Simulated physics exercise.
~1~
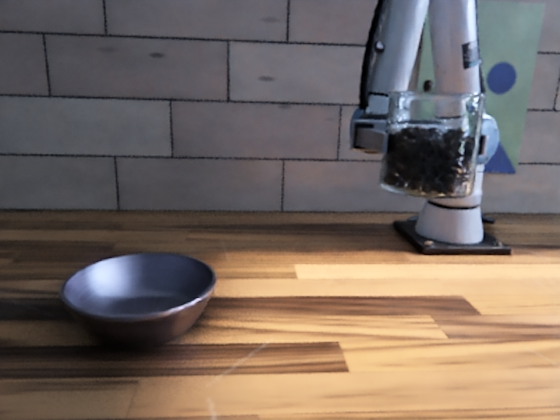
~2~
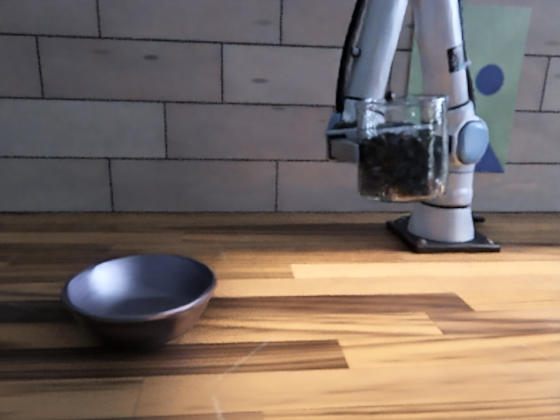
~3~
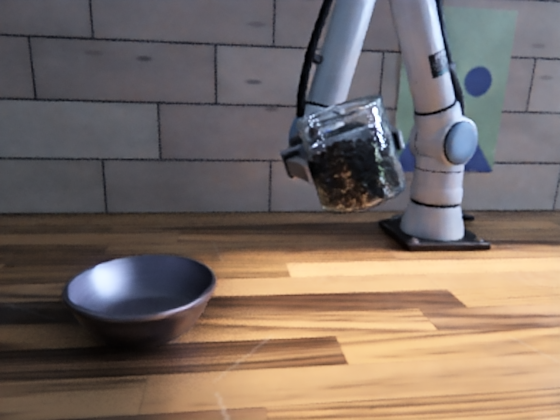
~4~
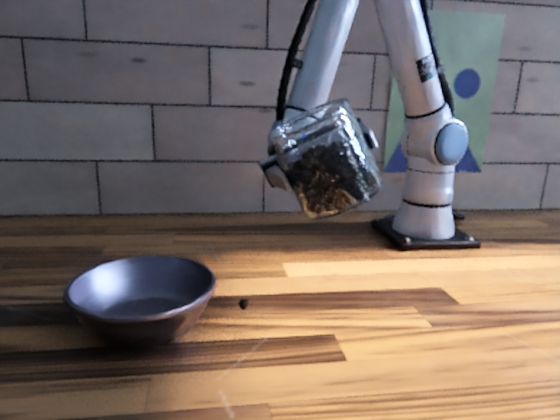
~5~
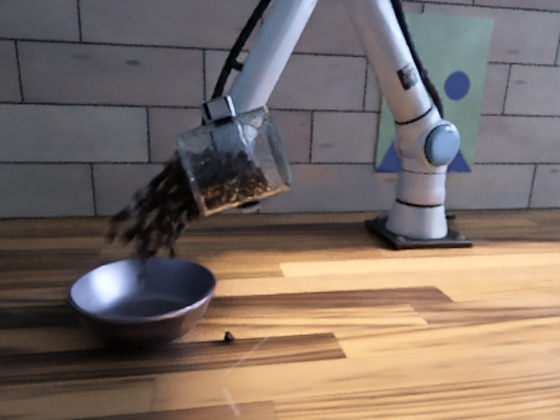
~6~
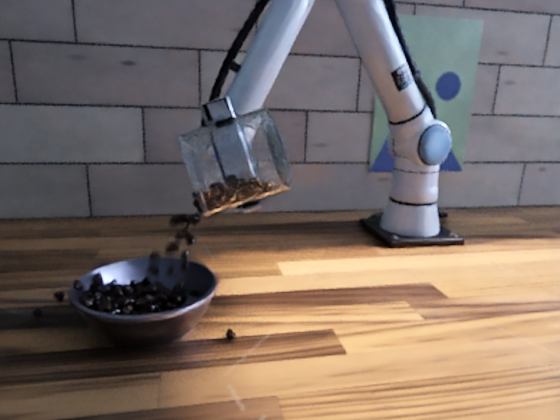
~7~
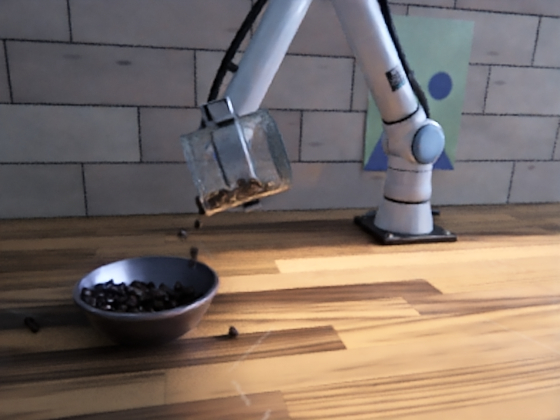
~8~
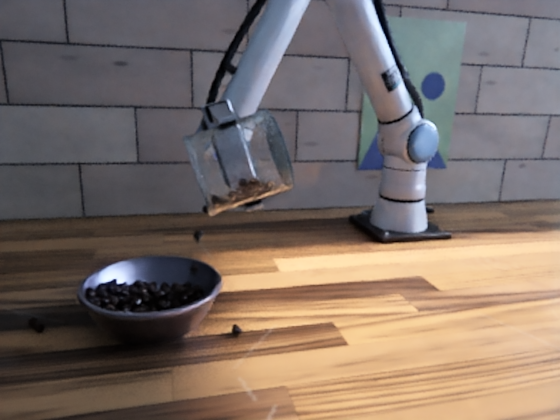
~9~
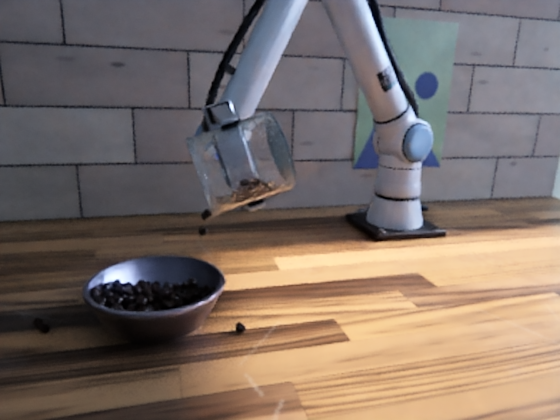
A grey robot arm holds a clear tumbler of dark dried beans above a striped wooden counter, seen from the side against a pale tiled wall with a green and blue poster at the right. A dark, shallow bowl sits at the left. The arm carries the tumbler left, tilting it toward the bowl, and one bean drops onto the counter. Tipped onto its side, the tumbler pours a dense stream that fills much of the bowl, while a few beans scatter beside it. The flow thins to single beans, leaving a small remainder in the still-tipped tumbler.
